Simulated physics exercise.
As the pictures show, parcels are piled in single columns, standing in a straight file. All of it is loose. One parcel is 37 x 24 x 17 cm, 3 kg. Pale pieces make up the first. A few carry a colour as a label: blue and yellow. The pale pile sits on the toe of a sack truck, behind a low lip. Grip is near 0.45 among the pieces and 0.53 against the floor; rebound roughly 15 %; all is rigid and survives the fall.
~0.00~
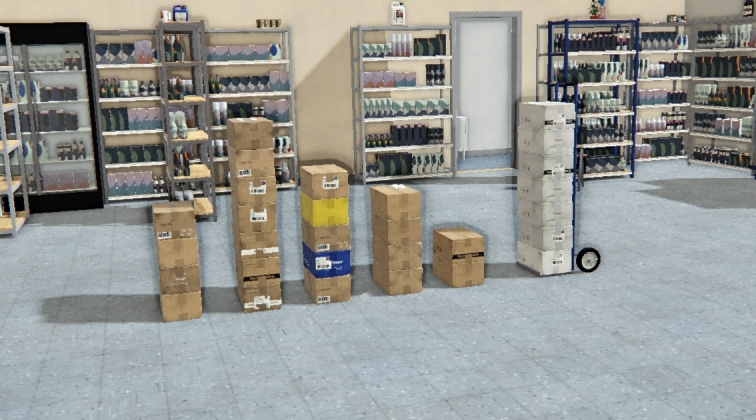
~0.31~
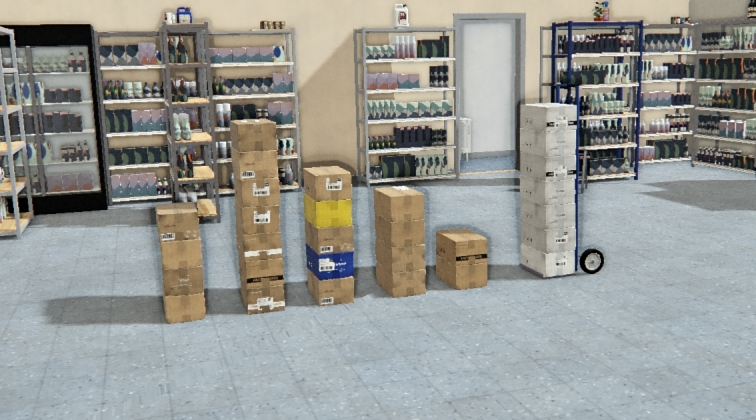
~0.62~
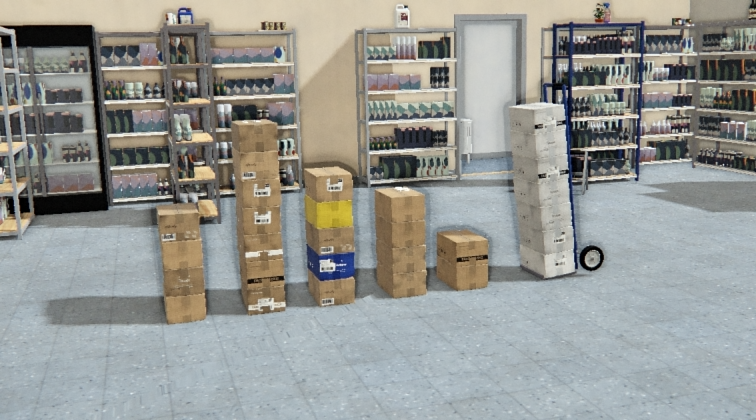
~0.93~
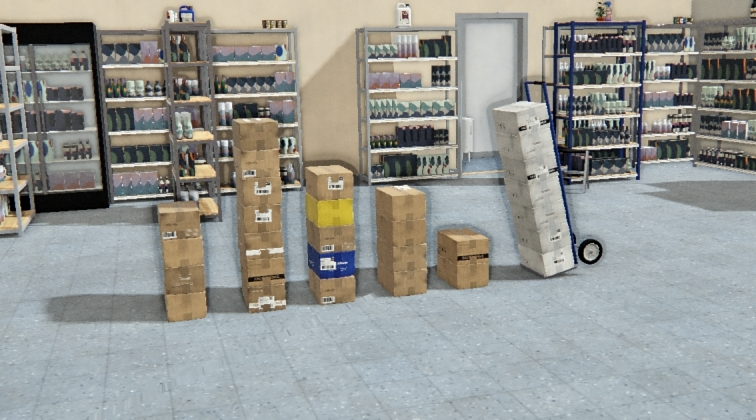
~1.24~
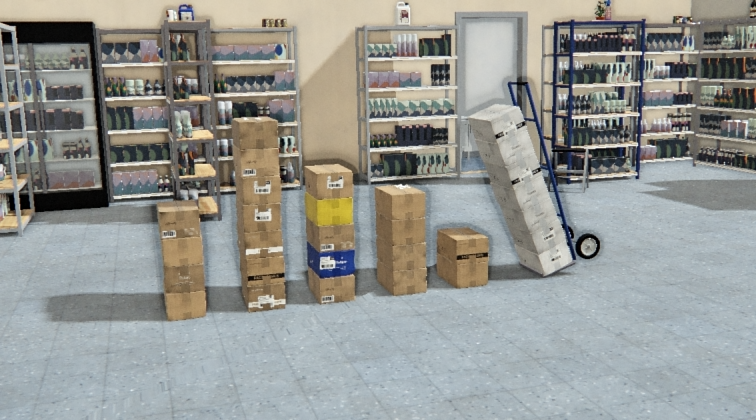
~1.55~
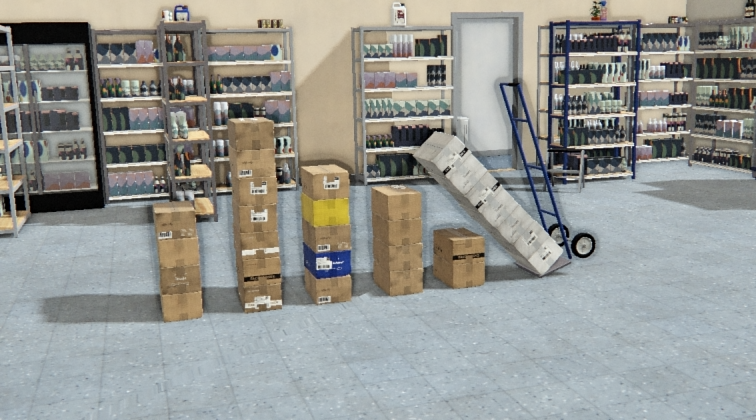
The clip opens on a row of box stacks in a store, with a tall white pile upright on a blue sack truck at right. The truck tilts left with the pile, then the white boxes lean farther, separating from its frame toward the motionless brown stacks.
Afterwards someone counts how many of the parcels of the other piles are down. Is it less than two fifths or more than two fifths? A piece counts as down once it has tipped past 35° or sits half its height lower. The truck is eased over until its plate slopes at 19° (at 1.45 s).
Ending down: Less than two fifths.
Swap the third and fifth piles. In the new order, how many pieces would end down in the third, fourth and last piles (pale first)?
In that case third 6, fourth 5, last 3.
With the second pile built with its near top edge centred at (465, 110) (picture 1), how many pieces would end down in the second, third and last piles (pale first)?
In that case second 7, third 4, last 4.
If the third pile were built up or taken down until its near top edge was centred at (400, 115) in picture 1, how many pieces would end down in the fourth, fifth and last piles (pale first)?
In that case fourth 5, fifth 7, last 4.
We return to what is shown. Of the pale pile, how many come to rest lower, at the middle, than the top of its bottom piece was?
The count is 2.
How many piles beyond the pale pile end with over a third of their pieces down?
The count is 0.
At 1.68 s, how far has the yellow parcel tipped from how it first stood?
About 0°.
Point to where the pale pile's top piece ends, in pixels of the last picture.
Around (403, 192).
After 1.61 s, 7 of the pale pile down; none of the 22 other parcels down.
After 1.68 s, 7 of the pale pile down; none of the 22 other parcels down, 1 disturbed.
After 1.82 s, 7 of the pale pile down; none of the 22 other parcels down, 4 disturbed.
After 2.38 s, 7 of the pale pile down; none of the 22 other parcels down, 5 disturbed; yellow parcel 18 mm from its place.
In the end (3.8 s), 7 of the pale pile down; none of the 22 other parcels down, 5 disturbed; yellow parcel 19 mm from its place; blue parcel unmoved. That is 0 per cent. From the last view, middles, yellow parcel near (322, 208), blue parcel near (327, 258).
